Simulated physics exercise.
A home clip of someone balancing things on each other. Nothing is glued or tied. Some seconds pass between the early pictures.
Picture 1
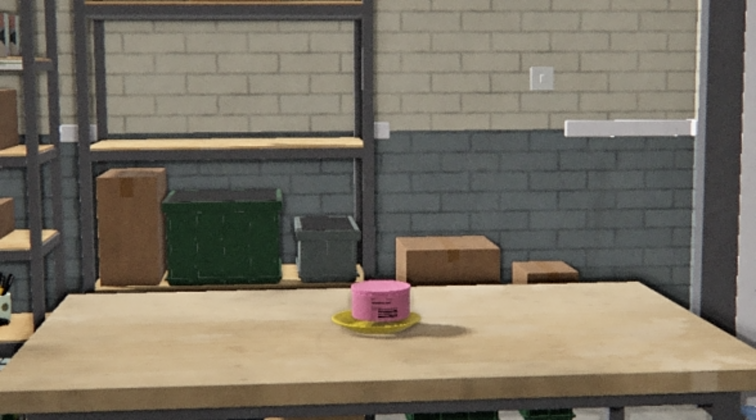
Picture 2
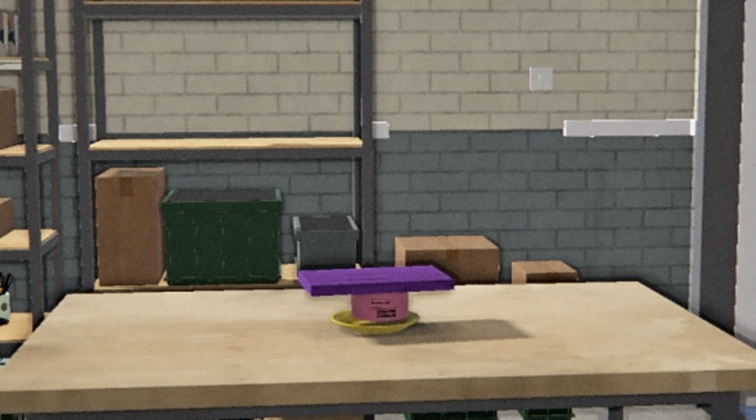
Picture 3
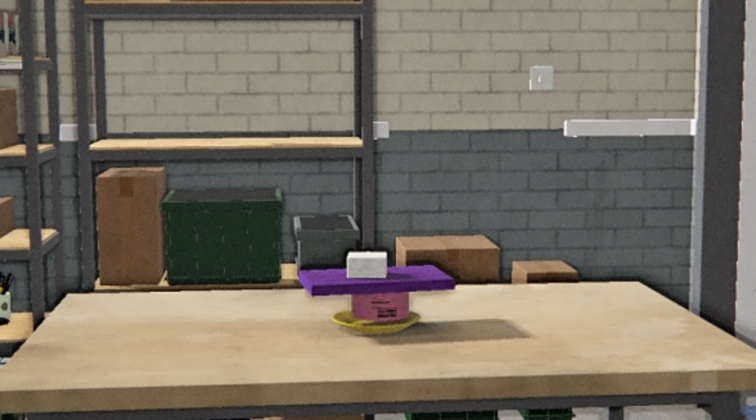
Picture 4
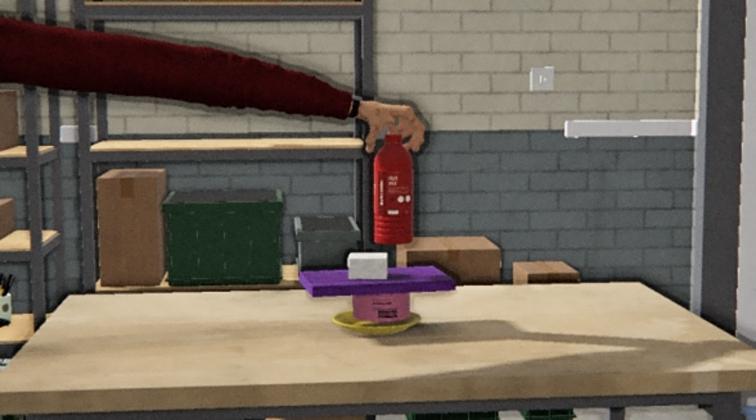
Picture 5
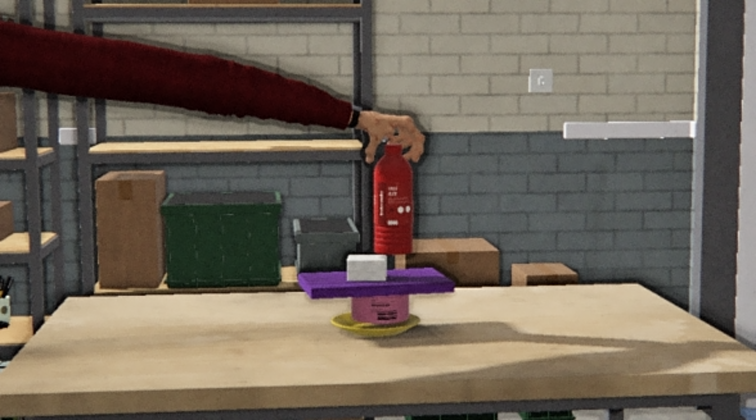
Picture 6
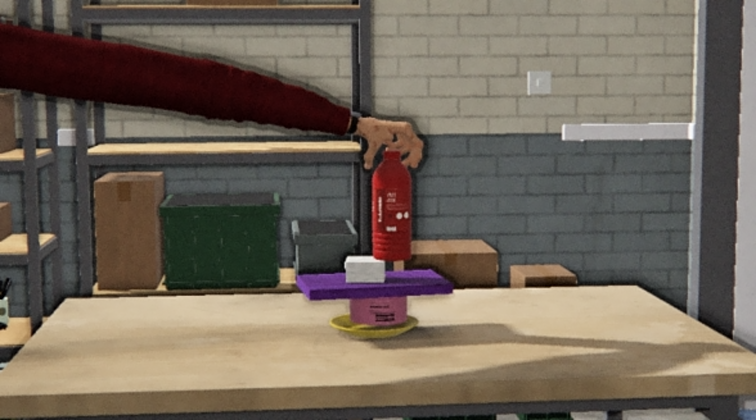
An arm in a dark red sleeve reaches in from the left over a wooden table, seen from the front in a storage room with shelves, boxes and a brick wall. On the table, a purple board lies across a pink tub on a yellow plate, the board and then a white block having appeared in turn. The hand lowers a red bottle slightly onto the board, right of the block, still gripping its top, while the view shifts very slightly.
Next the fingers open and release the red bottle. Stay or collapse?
Outcome: The pile gives way.
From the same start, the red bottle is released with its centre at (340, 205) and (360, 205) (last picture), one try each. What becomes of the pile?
First, it comes apart; second, it holds.
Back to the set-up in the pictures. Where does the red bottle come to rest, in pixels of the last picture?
At about (579, 313).
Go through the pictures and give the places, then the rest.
The last thing is not in view yet, in the first frame.
The last thing is not in view yet; purple board (375, 280), in the second frame.
The last thing is not in view yet; white block (368, 265), in the third frame.
Still above its spot; red bottle (394, 188); purple board (376, 281), in the fourth frame.
Still above its spot; red bottle (394, 199); white block (367, 268), in the fifth frame.
Set down, still held; red bottle (392, 205); purple board (373, 284), in the sixth frame.
Then, 0.50 s after the last picture, red bottle now fallen.
Then, 0.80 s after the last picture, things are still on the move.
At rest, fallen, red bottle; the other 4 in place. Seen from the same camera at the end, red bottle near (579, 313). The pile loses its balance.
